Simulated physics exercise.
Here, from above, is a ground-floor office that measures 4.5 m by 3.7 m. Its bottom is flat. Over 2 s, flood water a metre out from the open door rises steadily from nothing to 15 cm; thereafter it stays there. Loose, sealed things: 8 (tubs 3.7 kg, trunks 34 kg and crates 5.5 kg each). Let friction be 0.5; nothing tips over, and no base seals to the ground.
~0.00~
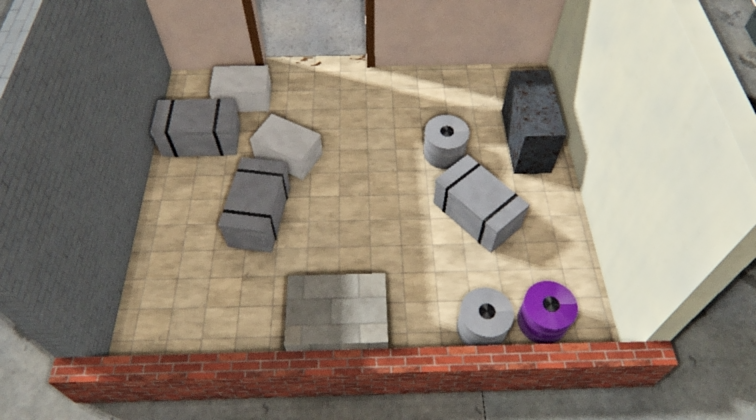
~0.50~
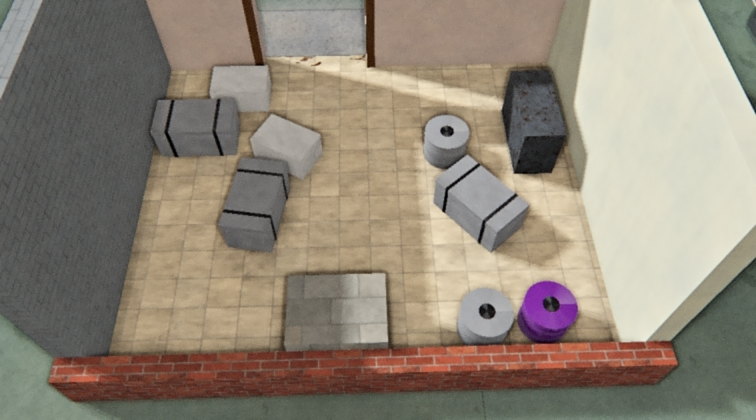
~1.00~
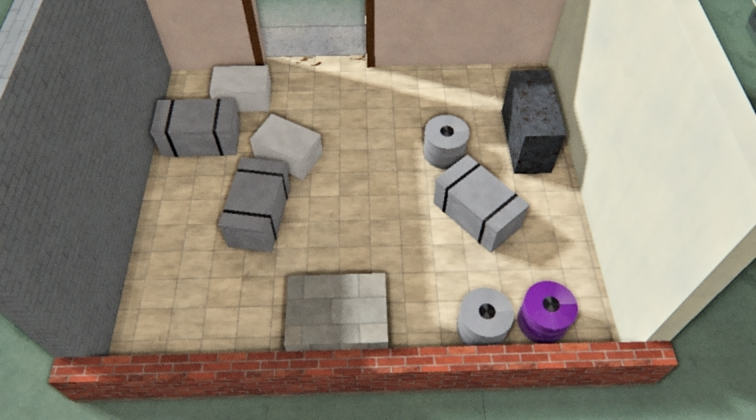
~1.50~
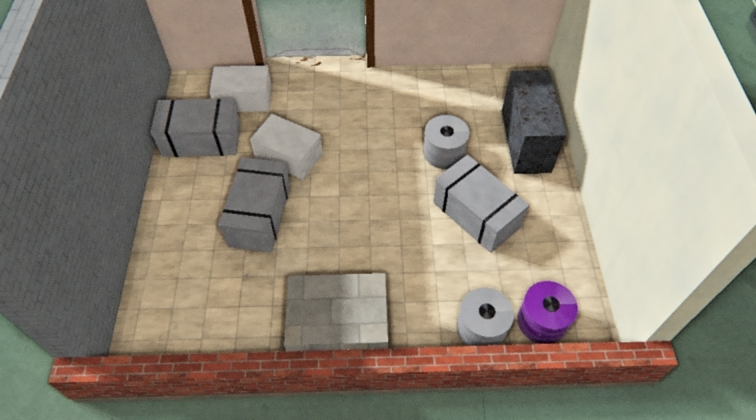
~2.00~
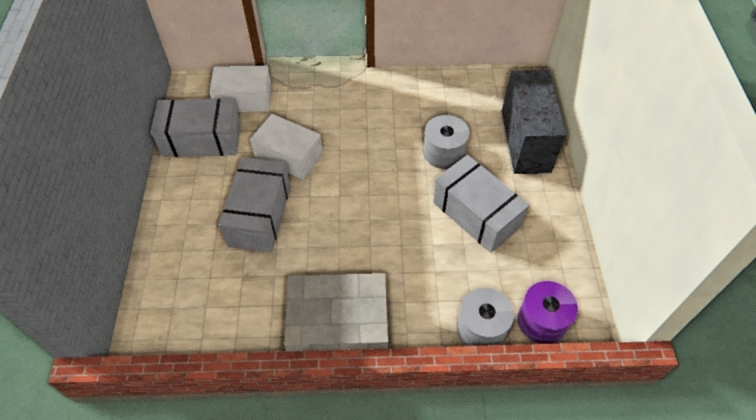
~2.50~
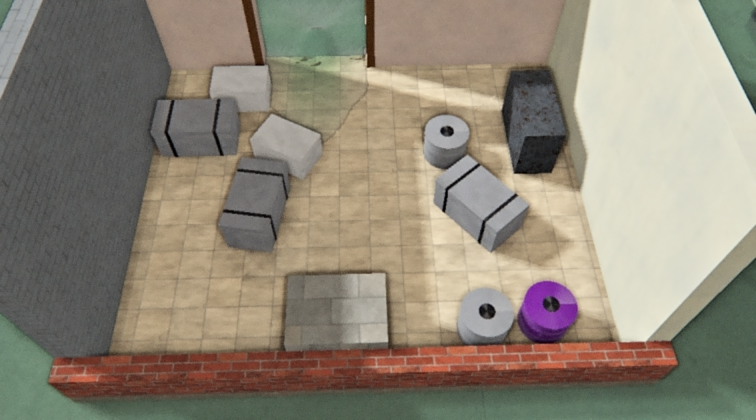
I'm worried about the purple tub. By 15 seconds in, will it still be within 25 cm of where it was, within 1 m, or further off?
Further off than 1 m.
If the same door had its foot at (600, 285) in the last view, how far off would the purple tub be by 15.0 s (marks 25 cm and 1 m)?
Result for the purple tub - displaced a long way.
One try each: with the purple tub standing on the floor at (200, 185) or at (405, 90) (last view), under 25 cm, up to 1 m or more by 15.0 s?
Goes far off, then goes far off.
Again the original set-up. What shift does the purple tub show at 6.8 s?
Shift by then: About 50 cm.
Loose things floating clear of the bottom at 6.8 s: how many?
That would be 5 of them.
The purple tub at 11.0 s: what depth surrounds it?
I'd put it at about 7 cm.
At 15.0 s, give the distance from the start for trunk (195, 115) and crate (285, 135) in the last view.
Respectively 0 and 250 cm.
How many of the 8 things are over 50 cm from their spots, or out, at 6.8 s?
Count then: 2.
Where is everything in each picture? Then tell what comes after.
The purple tub at (551, 304), on the bottom; 0.0 m2 under water; 0 of 8 have shifted, in the first picture.
The purple tub at (551, 304), on the bottom; 0.0 m2 under water; 0 of 8 have shifted, in the second picture.
The purple tub at (551, 304), on the bottom; 0.0 m2 under water; 0 of 8 have shifted, in the third picture.
The purple tub at (551, 304) rests on the ground; 0.0 m2 under water; 0 of 8 have shifted, in the fourth picture.
The purple tub at (551, 304) rests on the ground; 0.3 m2 under water; 0 of 8 have shifted, in the fifth picture.
The purple tub at (551, 304) rests on the ground; water covers 1.0 m2; 0 of 8 have shifted, in the sixth picture.
After 3.5 s the purple tub is near (551, 304), 0.0 m from its start, aground; 1 afloat.
After 6.8 s the purple tub is near (597, 283), 0.5 m from its start, afloat; 5 afloat.
After 11.0 s the purple tub is near (511, 165), 1.5 m from its start, afloat; 5 afloat.
After 15.0 s the purple tub is near (511, 164), 1.5 m from its start, afloat; 6 afloat.
